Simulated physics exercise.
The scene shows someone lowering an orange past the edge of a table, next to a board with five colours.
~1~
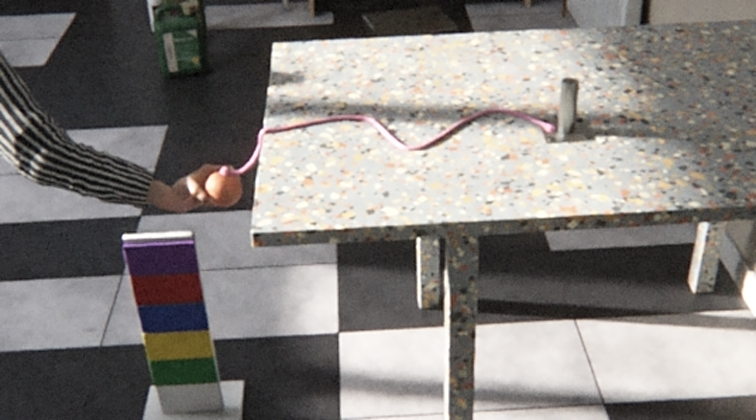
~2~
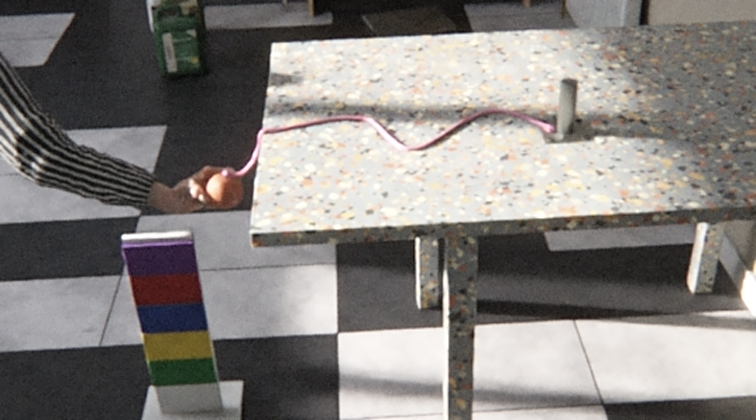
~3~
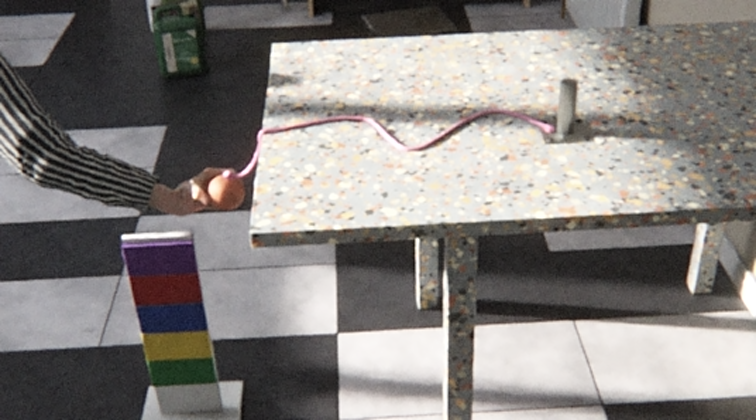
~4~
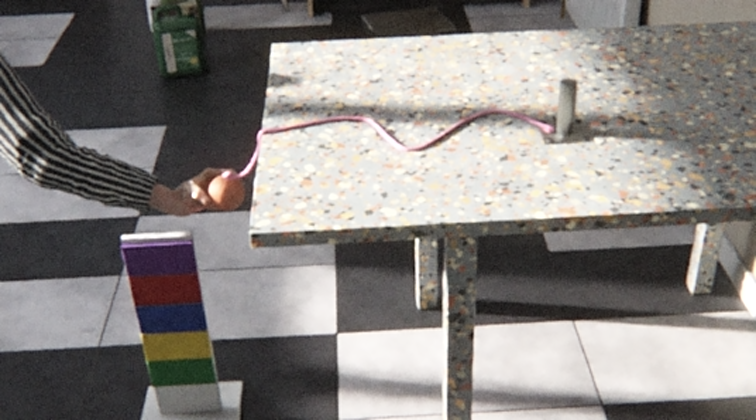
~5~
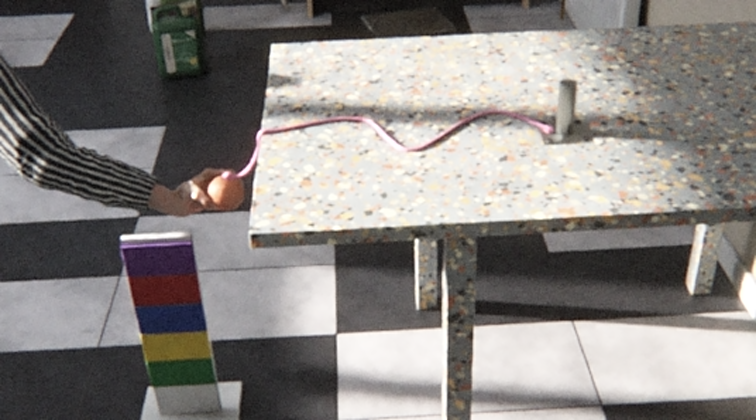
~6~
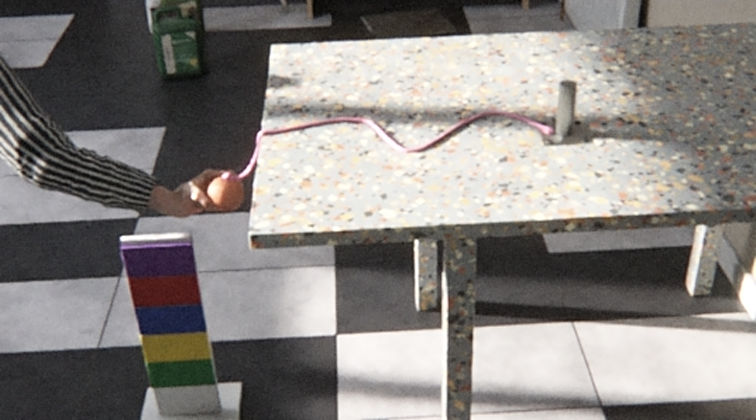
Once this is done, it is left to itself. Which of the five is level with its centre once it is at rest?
Red.
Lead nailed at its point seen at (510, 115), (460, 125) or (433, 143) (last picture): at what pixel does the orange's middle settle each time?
Pixel places, try by try: (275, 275), (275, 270), (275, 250).
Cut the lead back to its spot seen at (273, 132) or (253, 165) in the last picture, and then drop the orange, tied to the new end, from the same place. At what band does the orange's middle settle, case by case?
Results, first to last: Above them all; purple.
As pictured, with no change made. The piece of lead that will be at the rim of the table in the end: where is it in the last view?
(349, 120), give or take.
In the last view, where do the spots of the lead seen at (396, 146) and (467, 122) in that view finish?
To (341, 135) for the first and to (443, 134) for the second.
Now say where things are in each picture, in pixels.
The first picture shows orange (224, 189); purple (161, 260); red (167, 290); blue (173, 319); yellow (178, 346); green (184, 373).
The second picture shows orange (225, 191); lead through (524, 117) (460, 125) (401, 147) (356, 118) (279, 130).
The third picture shows orange (227, 193).
The fourth picture shows orange (226, 193); lead through (523, 117) (459, 125) (401, 148) (356, 119) (279, 130).
The fifth picture shows orange (226, 193).
The sixth picture shows orange (226, 194); lead through (523, 119) (459, 127) (400, 149) (355, 120) (278, 131).
Soon after, orange near (277, 284); level with red.
After that, orange near (267, 283); level with red.
In the end, orange near (274, 284); level with red. At red.
